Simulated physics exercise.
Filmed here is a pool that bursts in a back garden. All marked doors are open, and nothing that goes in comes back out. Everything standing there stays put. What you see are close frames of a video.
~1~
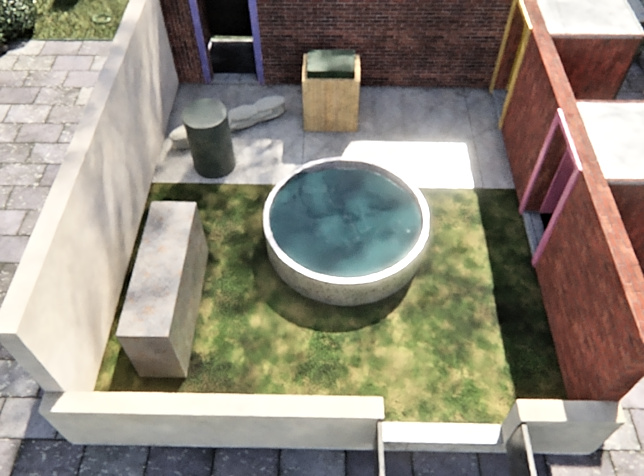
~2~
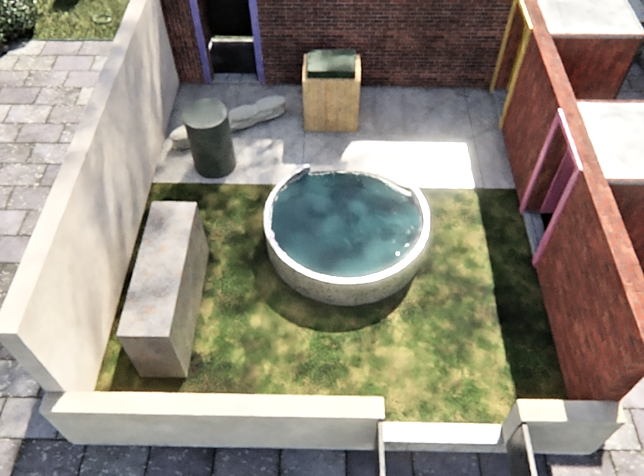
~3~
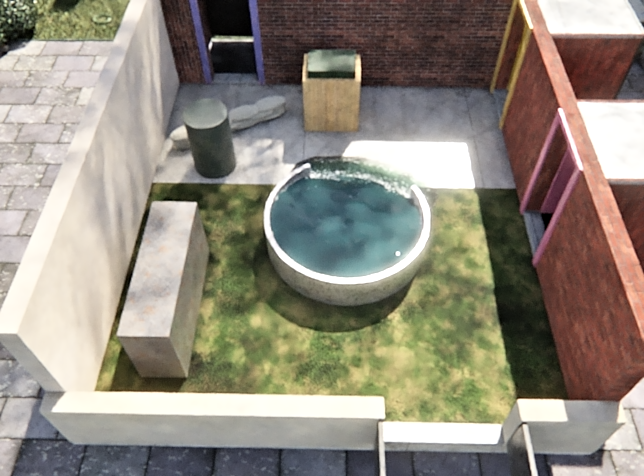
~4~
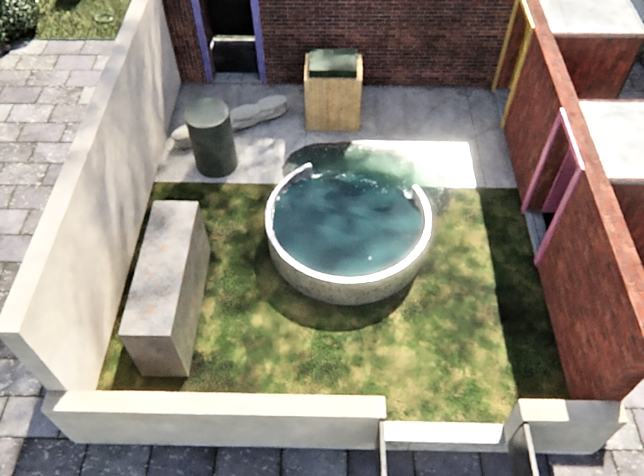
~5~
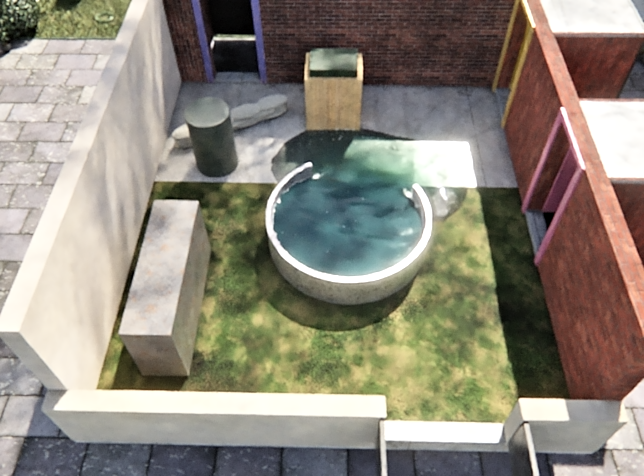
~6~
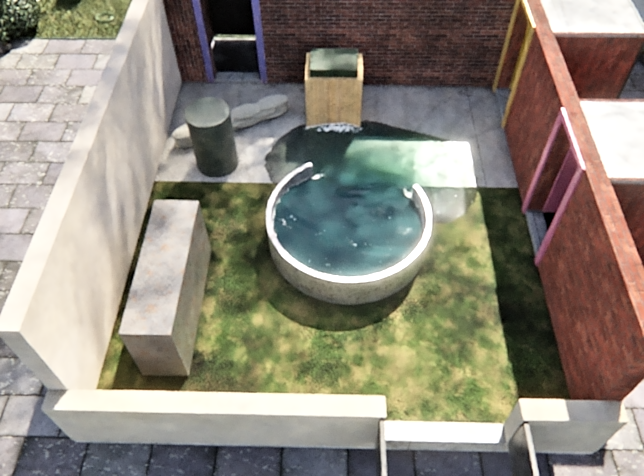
A round, pale-rimmed pool of blue-green water stands on the patchy grass of a walled back garden, seen from high above. A pale block sits to its left between a cream wall and a red-brown one, with a dark green cylinder and a wooden box on grey paving behind. The pool's far side breaks open and water pours out, spreading across the paving to the box, while the camera stays almost still.
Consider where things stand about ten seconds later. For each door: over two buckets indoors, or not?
Result: The yellow door goes over the limit; the blue door keeps to the limit; the pink door keeps to the limit.
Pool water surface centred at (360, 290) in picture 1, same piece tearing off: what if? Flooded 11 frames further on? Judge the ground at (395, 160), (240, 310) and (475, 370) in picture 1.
Soaked, spared, spared.
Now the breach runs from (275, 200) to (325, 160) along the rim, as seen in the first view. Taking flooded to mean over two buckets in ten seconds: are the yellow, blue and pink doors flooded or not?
So the yellow one ends up below, the blue one ends up below and the pink one ends up below.
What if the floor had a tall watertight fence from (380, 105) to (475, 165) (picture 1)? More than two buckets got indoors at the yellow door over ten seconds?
As far as I can tell, the yellow door keeps inside the limit.
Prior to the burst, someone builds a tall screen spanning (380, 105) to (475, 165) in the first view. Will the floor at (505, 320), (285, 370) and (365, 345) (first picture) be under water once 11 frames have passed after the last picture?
Lab note - spot 1 parched, spot 2 parched, spot 3 parched.
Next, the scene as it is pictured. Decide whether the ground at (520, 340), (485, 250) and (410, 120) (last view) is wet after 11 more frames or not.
Lab note, in the order given: Unwetted, unwetted, wet through.
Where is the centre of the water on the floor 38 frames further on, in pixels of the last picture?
Centre of the water: Near (373, 166).
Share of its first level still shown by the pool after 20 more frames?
Close to 28 %.
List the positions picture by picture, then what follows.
The pool at (346, 218) is whole and still, in the first frame.
Water pours out on the pool's far side and has run to a hidden place, in the second frame.
The front is at (299, 168), out from the gap on the pool's far side, in the third frame.
Water pours out on the pool's far side and has run to (294, 158), in the fourth frame.
Water pours out on the pool's far side and has run to (449, 157), in the fifth frame.
The front is at (463, 160), out from the gap on the pool's far side, in the sixth frame.
A moment on, water covers 30 % of the floor; the yellow door not reached, the blue door not reached, the pink door not reached.
Next, water covers 35 % of the floor; the yellow door under two buckets in, the blue door not reached, the pink door not reached.
Then, water covers 45 % of the floor; the yellow door far over two buckets in, the blue door wet at the sill, nothing in, the pink door wet at the sill, nothing in.
Later, water covers 65 % of the floor; the yellow door far over two buckets in, the blue door wet at the sill, nothing in, the pink door wet at the sill, nothing in.
In the end, water covers 90 % of the floor; the yellow door far over two buckets in, the blue door under two buckets in, the pink door wet at the sill, nothing in.
